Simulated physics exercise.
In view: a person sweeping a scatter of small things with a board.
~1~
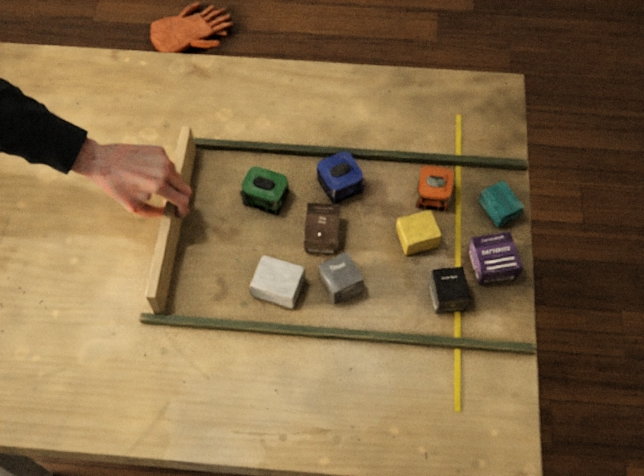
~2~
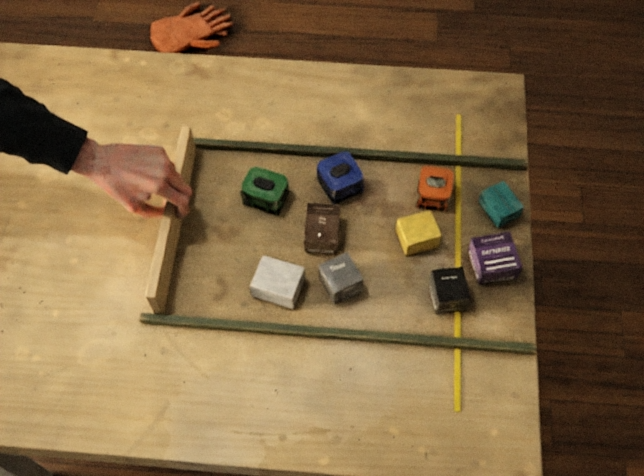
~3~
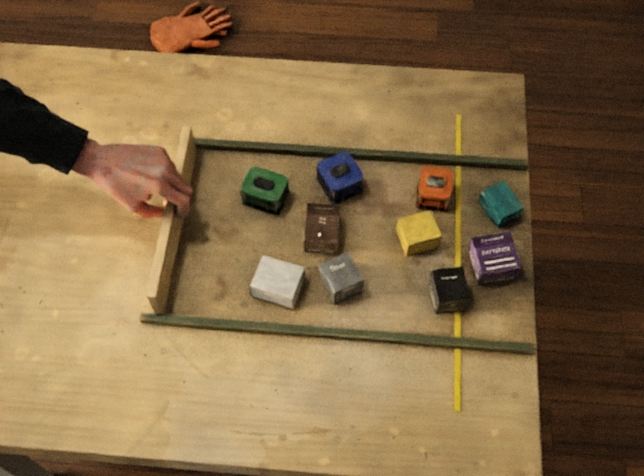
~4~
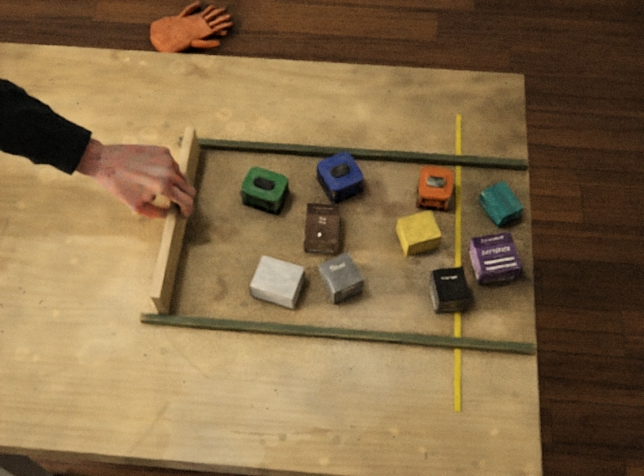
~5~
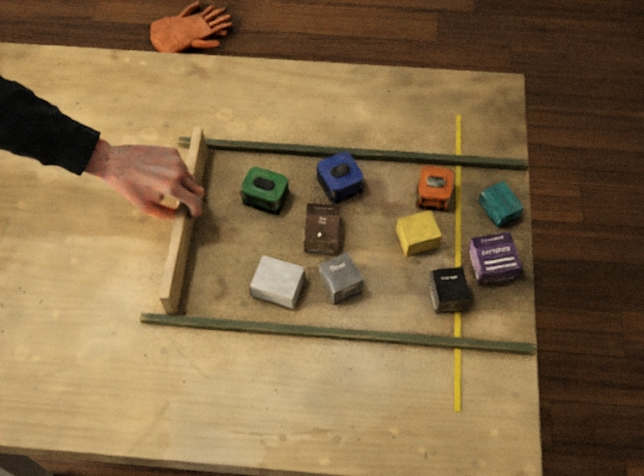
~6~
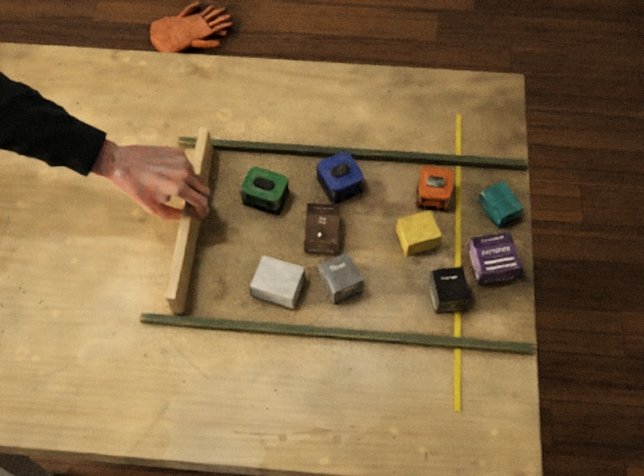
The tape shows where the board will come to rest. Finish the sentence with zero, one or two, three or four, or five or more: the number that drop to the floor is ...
The number that drop to the floor is three or four.
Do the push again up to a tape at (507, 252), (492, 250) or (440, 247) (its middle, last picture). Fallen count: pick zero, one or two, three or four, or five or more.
In order: More than four, more than four, 1 or 2.
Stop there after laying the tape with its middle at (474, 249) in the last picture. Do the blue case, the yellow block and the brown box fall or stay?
In short: Blue case safe, yellow block safe, brown box safe.
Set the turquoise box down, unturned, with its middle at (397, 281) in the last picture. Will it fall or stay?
From that start the object does not stay.
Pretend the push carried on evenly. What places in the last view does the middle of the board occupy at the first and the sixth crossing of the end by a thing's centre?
At (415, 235) for the first, at (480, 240) for the sixth.
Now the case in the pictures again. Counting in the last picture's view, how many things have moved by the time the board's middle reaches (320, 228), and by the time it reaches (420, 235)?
By then 5, and later 10.
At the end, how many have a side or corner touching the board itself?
The number is 3.
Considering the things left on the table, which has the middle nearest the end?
It's the orange case.
Early on, none off yet; turquoise box at rest near (501, 204); purple box at rest near (495, 258); black box at rest near (449, 291).
Finally, the number that fall off is three or four; lost, black box, purple box and turquoise box.
